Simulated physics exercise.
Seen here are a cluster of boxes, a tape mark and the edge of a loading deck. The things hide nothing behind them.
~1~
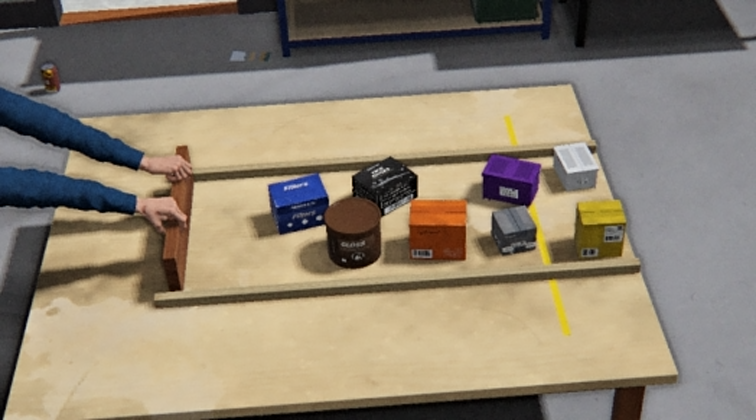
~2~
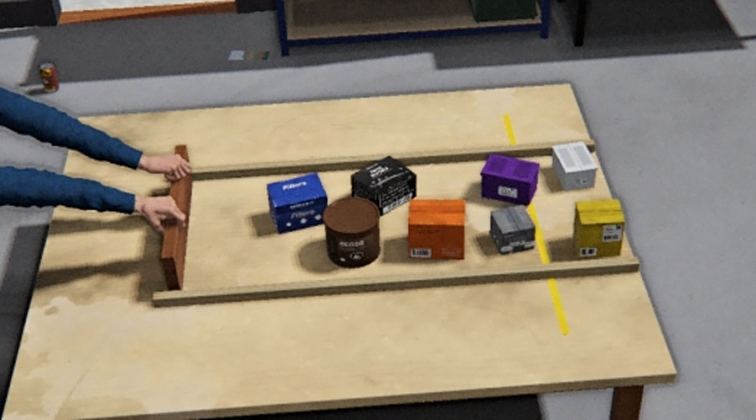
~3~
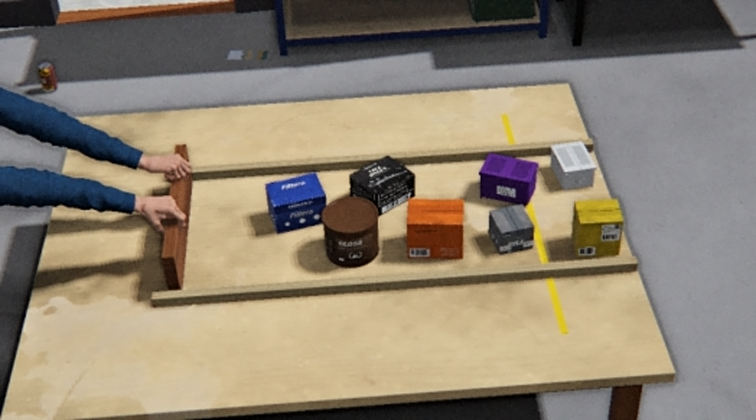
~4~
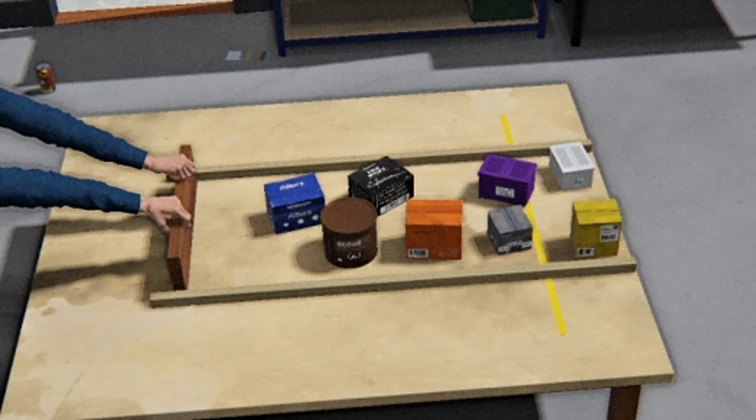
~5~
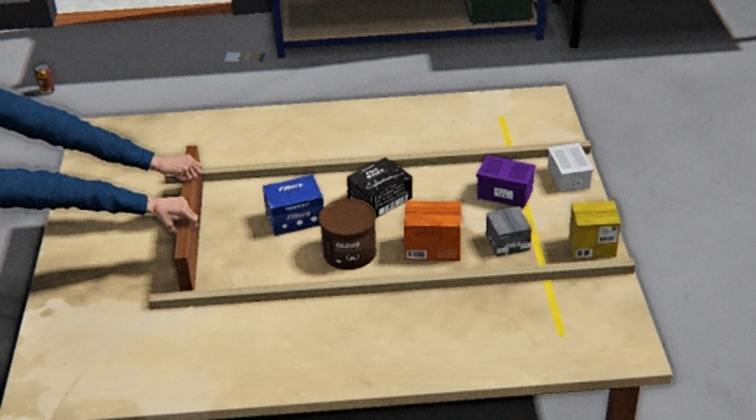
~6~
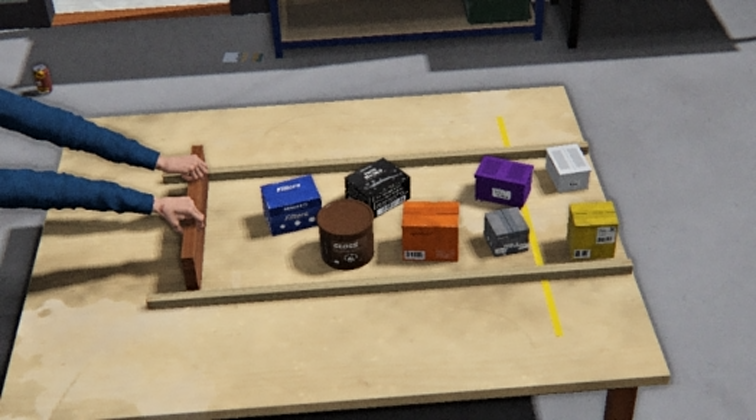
In a room with a grey floor, a pale wooden table with two raised rails is seen from above at an angle. Between the rails sit blue, black, brown, orange, purple, grey, white and yellow containers, with a yellow tape line at the right and a reddish-brown plank at the left. Two blue-sleeved arms push the plank slightly rightward, not touching the containers, as the view drifts very slightly.
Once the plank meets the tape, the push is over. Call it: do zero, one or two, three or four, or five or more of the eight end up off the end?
Three or four end up off it.
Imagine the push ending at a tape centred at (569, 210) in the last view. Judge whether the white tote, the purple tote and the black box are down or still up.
Outcome: White tote ends up off; purple tote ends up off; black box is not lost.
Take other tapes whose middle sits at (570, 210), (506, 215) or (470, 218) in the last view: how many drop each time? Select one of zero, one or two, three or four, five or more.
Place one: Five or more; place two: Either three or four; place three: One or two.
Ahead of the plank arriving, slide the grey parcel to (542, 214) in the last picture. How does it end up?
Put there, it simply holds its spot.
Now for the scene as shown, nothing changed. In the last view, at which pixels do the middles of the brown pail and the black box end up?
The first near (561, 219), the second near (536, 163).
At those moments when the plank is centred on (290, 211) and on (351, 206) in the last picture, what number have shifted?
1 and 4.
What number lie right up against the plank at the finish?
It ends up touching 3.
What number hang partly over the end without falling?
Answer: 2.
Soon after, none off yet; white tote at rest near (568, 169); yellow parcel at rest near (592, 231); purple tote at rest near (504, 183).
At rest, the number that fall off is three or four; fallen, grey parcel, yellow parcel and white tote.
